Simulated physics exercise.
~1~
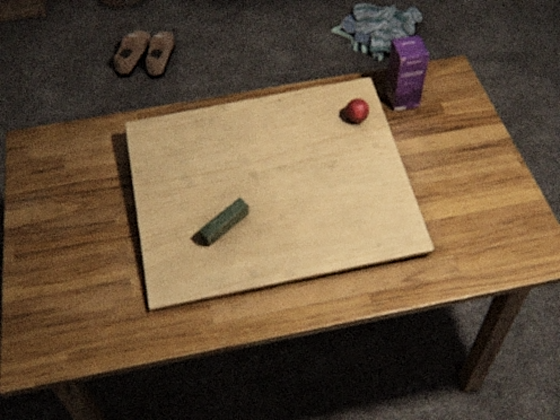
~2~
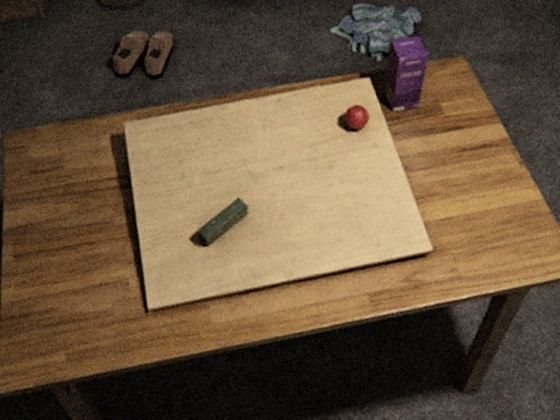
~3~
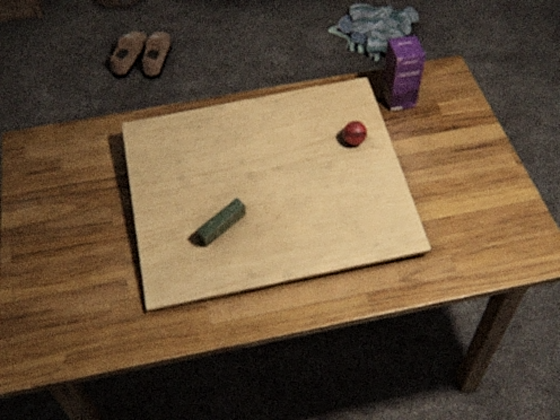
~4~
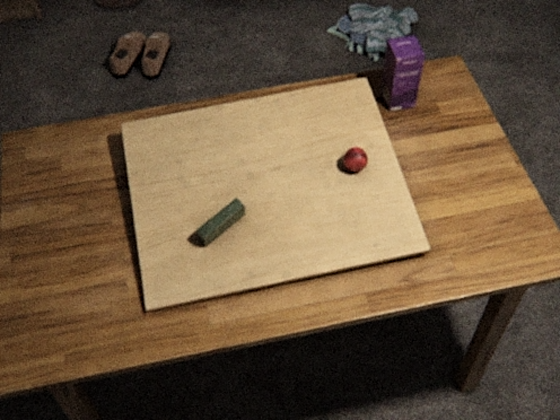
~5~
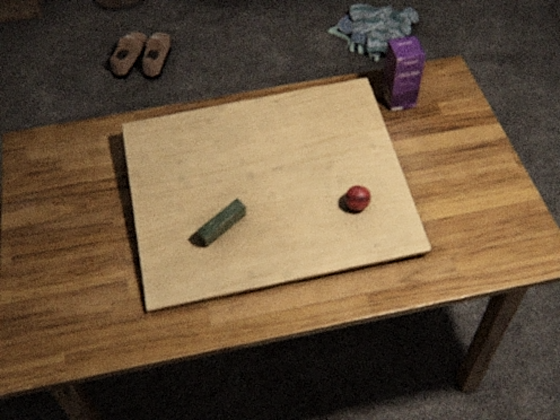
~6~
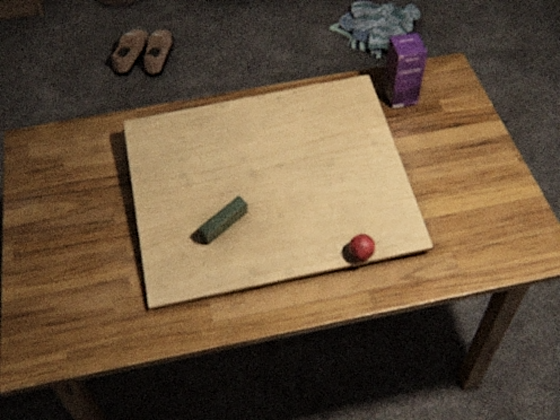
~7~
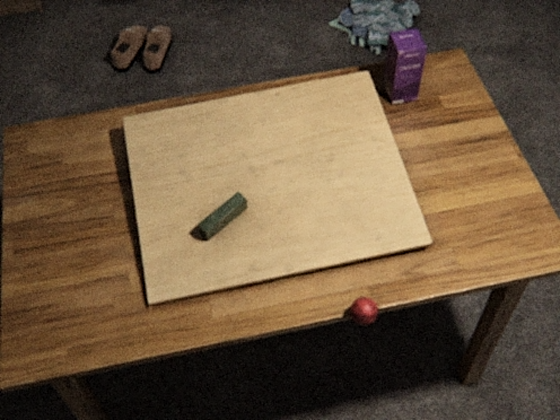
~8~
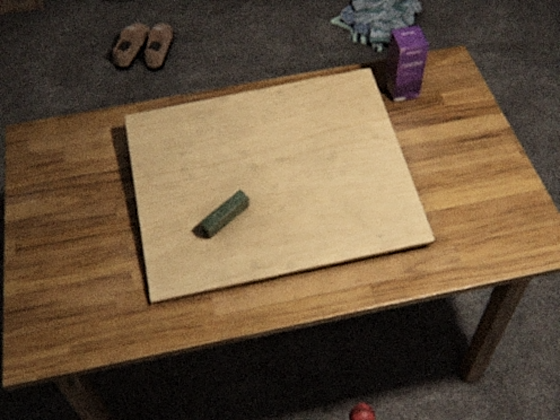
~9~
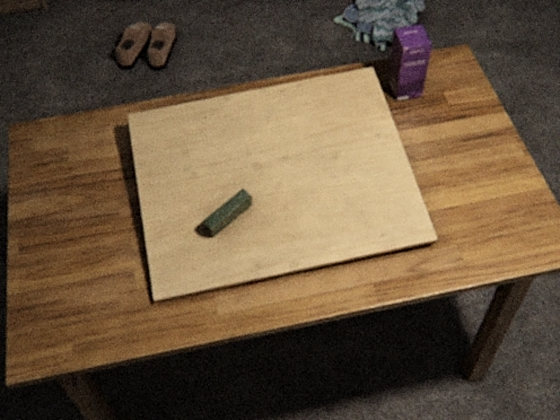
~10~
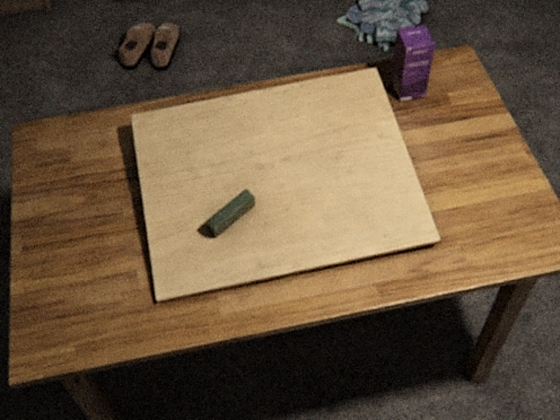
Red ball rolling down a tilted wooden board past a fixed green block, going over the near edge and dropping out of view.
